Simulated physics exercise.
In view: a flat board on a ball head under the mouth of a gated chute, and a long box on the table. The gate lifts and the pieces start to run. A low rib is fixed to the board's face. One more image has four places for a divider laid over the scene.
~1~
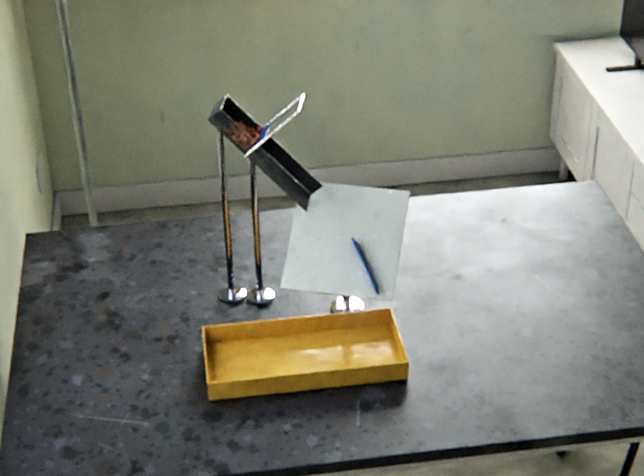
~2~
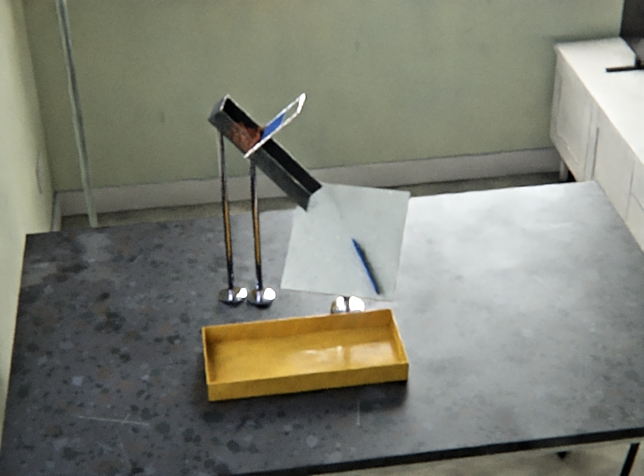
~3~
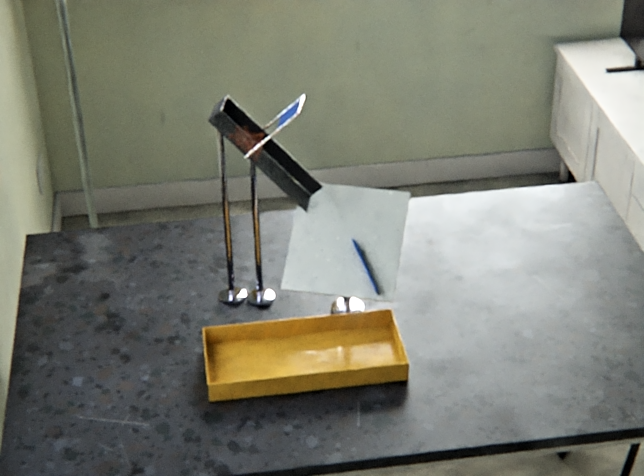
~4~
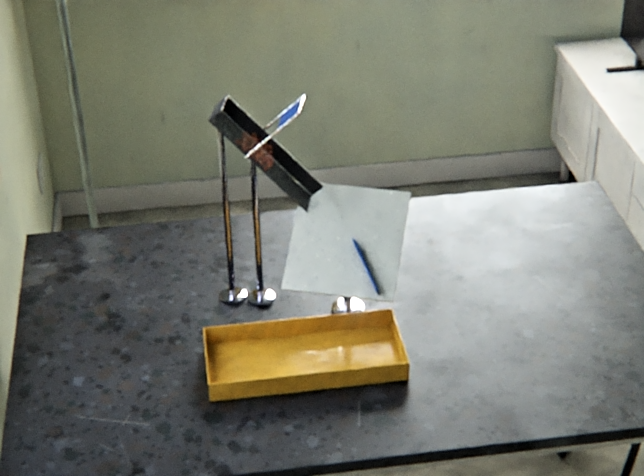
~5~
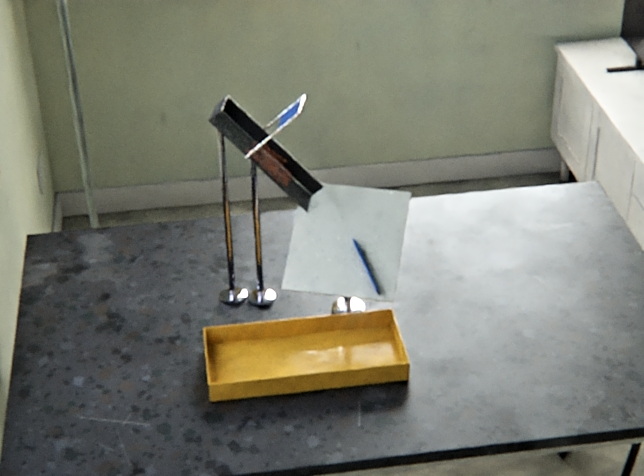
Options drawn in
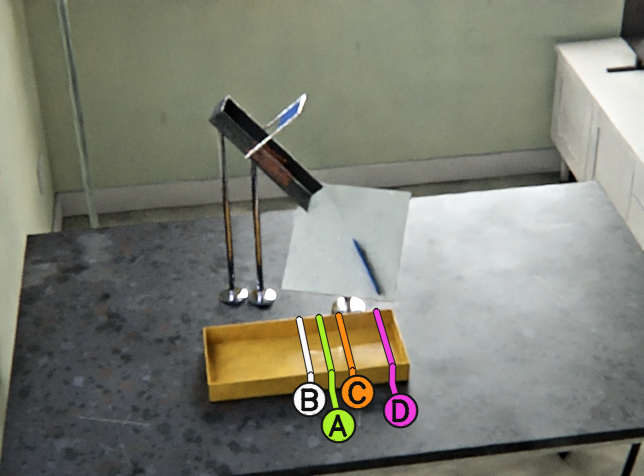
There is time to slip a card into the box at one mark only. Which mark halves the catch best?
I would pick line C.
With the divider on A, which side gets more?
Right.
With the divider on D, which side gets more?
Left.
On the marked copy, line A crosses the front rim at (331, 371); line B crosses the front rim at (310, 373); line C crosses the front rim at (352, 369); line D crosses the front rim at (392, 365).
With A, of what is caught, a small part on the left of the divider, most on the right.
With B, of what is caught, a stray few on the left of the divider, nearly all on the right.
With C, of what is caught, about a third on the left of the divider, about two thirds on the right.
With D, of what is caught, most on the left of the divider, a small part on the right.
